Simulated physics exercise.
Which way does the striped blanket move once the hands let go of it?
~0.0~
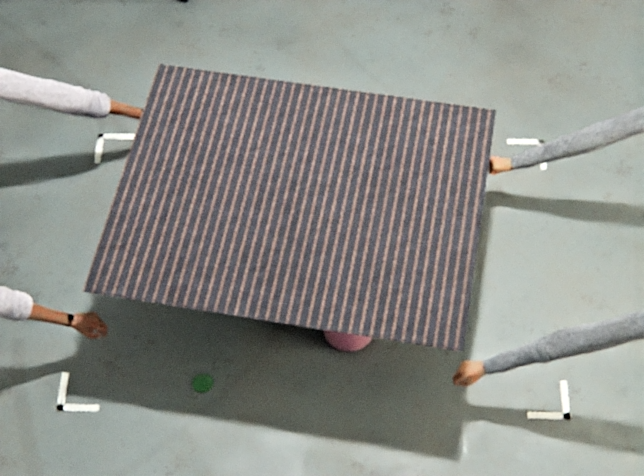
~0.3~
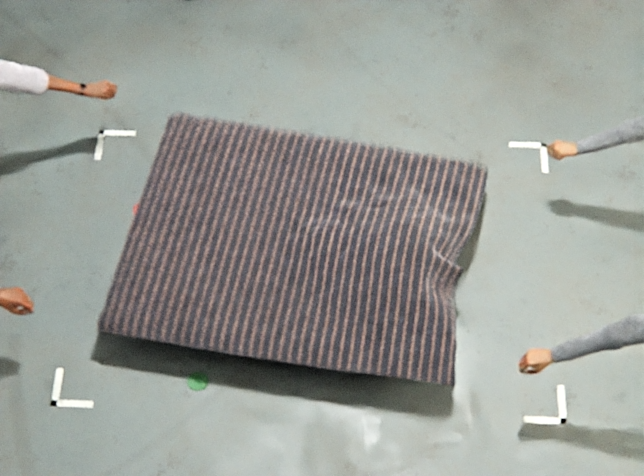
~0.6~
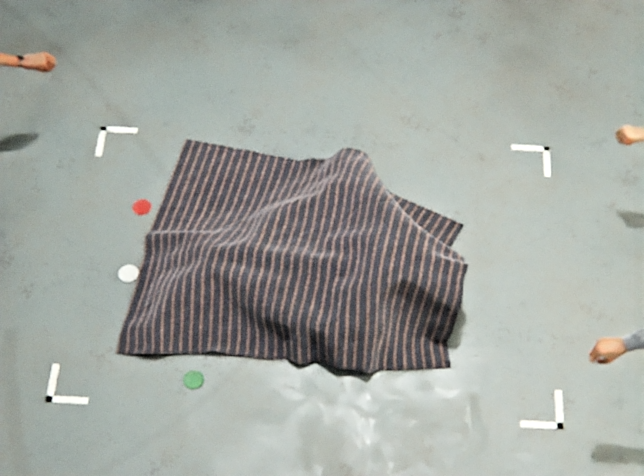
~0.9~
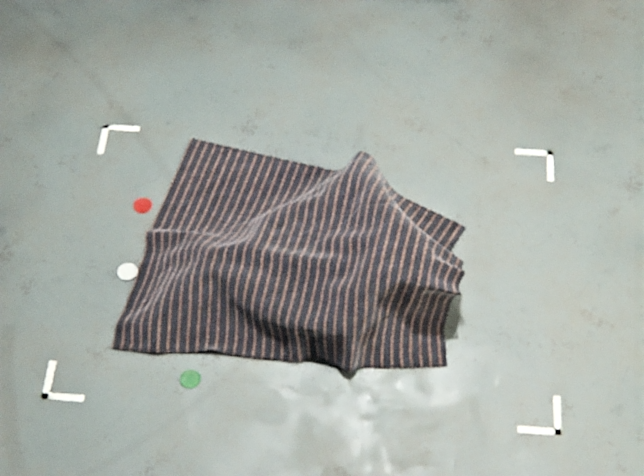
It moves down, dropping onto the floor, where it settles in a rumpled heap.
